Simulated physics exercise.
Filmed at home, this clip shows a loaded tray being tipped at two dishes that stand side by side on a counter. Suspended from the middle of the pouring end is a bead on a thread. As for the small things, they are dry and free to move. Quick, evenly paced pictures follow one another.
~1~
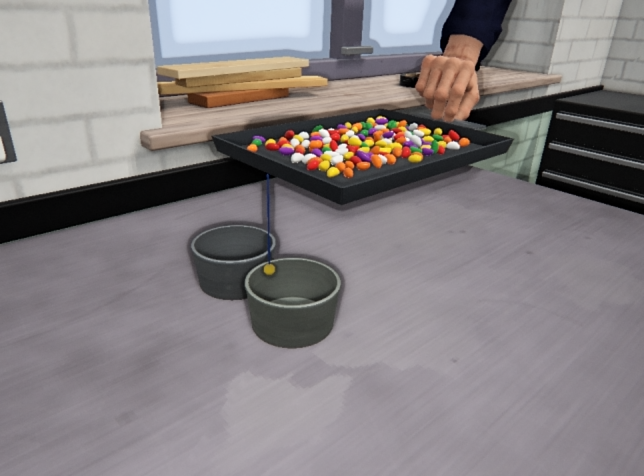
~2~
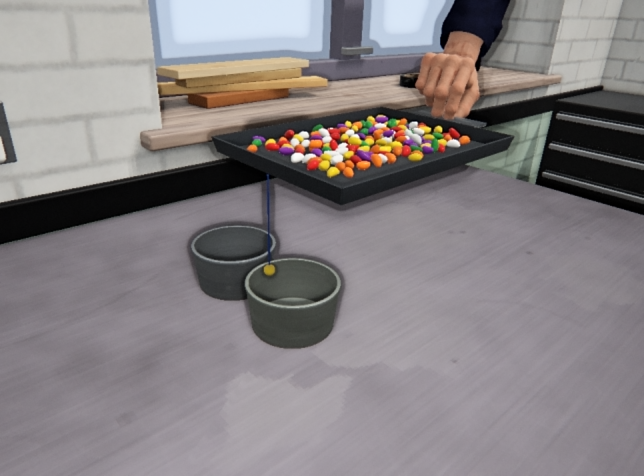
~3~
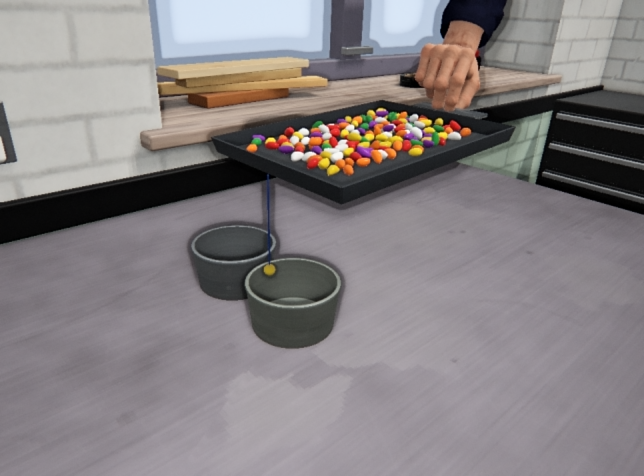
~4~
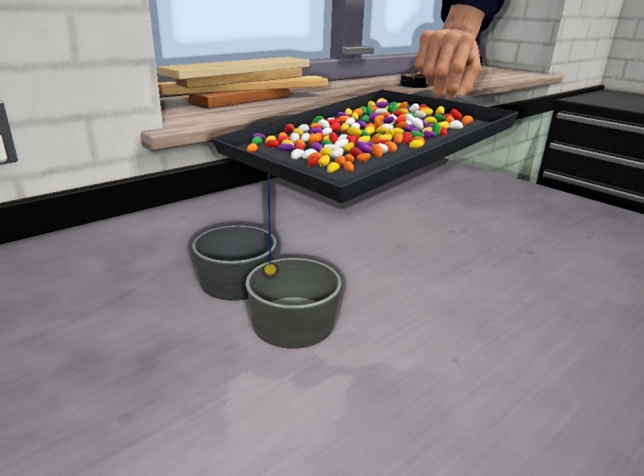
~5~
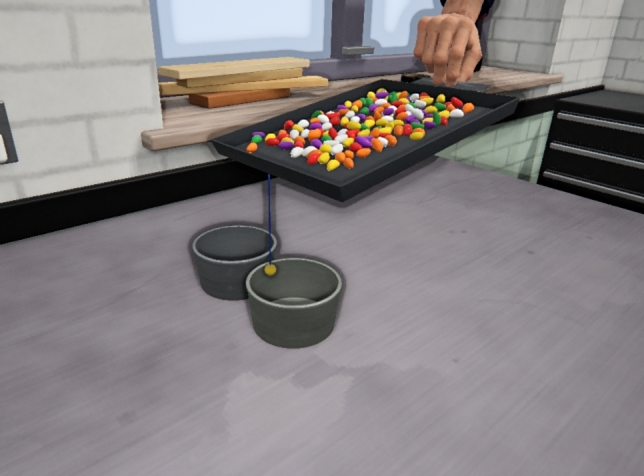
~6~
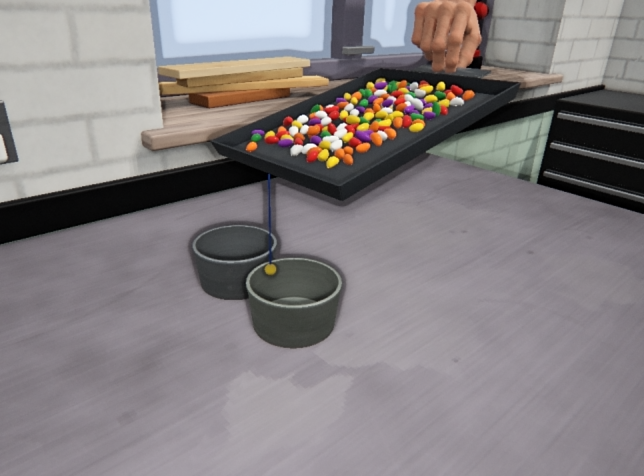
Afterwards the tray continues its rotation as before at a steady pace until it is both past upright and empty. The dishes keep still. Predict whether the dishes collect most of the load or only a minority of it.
They collect only a minority of it.
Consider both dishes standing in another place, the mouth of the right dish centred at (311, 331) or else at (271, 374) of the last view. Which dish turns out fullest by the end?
For the two places in order: The leftward one, the leftward one.
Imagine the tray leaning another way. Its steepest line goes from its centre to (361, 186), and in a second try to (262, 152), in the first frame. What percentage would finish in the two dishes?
About 10 %, then 60 %.
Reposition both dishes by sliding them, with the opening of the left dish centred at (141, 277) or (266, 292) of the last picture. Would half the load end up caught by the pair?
Held in all, by try: A smaller portion, then a smaller portion.
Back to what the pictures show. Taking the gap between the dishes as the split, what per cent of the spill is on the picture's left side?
I make it about 90 percent or so.
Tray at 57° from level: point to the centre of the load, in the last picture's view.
Near (274, 113).
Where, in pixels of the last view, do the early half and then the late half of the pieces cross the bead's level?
Points: About (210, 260), then about (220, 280).
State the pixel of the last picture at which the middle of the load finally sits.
Somewhere close to (197, 328) in the last picture.
Soon, tray tipped steeply; nearly all on the tray; a stray few outside both.
A while on, tray tipped right over; nearly all on the tray; a small part outside both; a stray few in the air.
Towards the end, tray tipped past a quarter turn; a stray few in the right dish; a small part in the left dish; nearly all outside both.
Finally, tray tipped past a quarter turn; a stray few in the right dish; a small part in the left dish; nearly all outside both.
